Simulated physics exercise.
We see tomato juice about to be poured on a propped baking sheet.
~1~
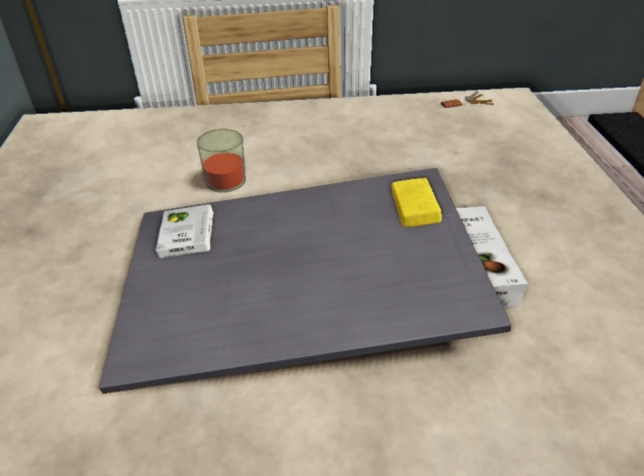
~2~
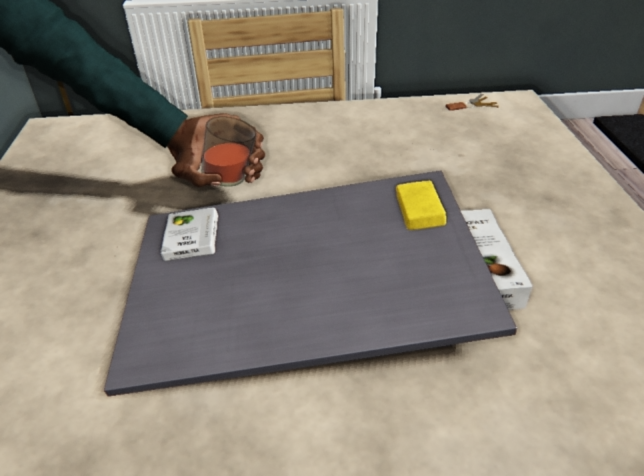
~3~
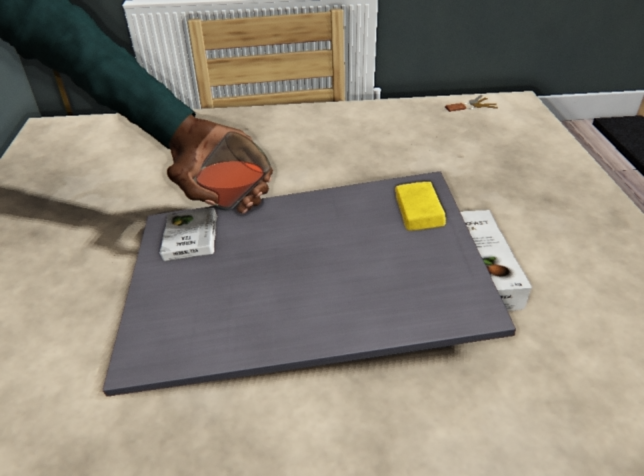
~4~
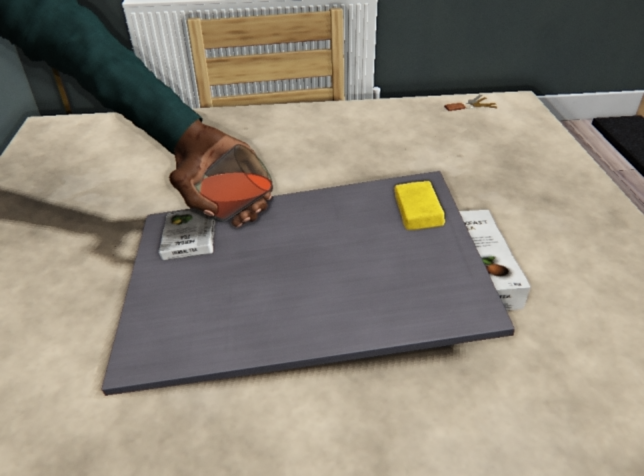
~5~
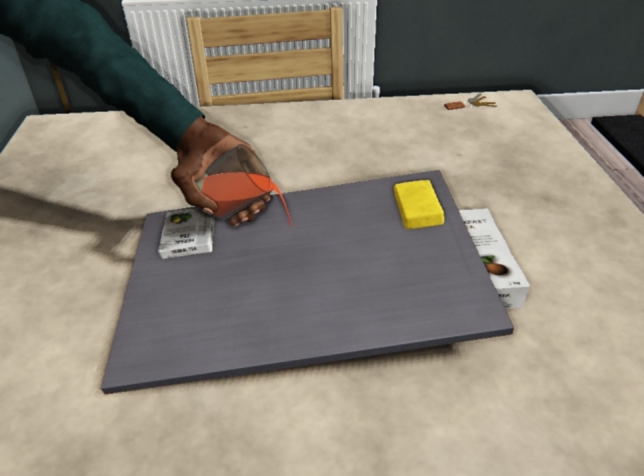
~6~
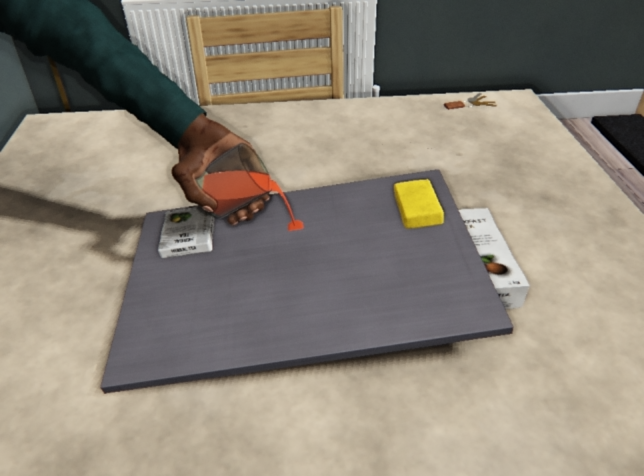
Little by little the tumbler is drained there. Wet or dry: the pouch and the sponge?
The pouch is reached; the sponge escapes.
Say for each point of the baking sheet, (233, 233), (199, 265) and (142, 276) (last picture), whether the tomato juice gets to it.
The first is wet; the next in the puddle; the last in the puddle.
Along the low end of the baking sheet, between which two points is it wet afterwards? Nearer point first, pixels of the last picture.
From about (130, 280) to (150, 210).
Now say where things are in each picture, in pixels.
The first picture shows the baking sheet slopes down to the left; tumbler (223, 159) about a third full; pouch (185, 230); sponge (415, 202).
The second picture shows tumbler about a third full, surface at (227, 155); pouch (190, 233).
The third picture shows tumbler (232, 171) tipped 40° with all of its load; sponge (419, 205).
The fourth picture shows the baking sheet slopes down to the left; tumbler (234, 183) tipped 50° with all of its load; pouch (188, 233).
The fifth picture shows the first of it lands; tumbler (233, 183) tipped 55° with all of its load; sponge (418, 204).
The sixth picture shows the first of it lands; tumbler (233, 181) tipped 60° with all of its load; pouch (188, 231); sponge (418, 203).
Next, it runs down to the left; the pouch is clear of it; the sponge is clear of it.
After that, it runs down to the left and off the end; the pouch is in it; the sponge is clear of it.
Finally, it runs down to the left and off the end; the pouch is in it; the sponge is clear of it.
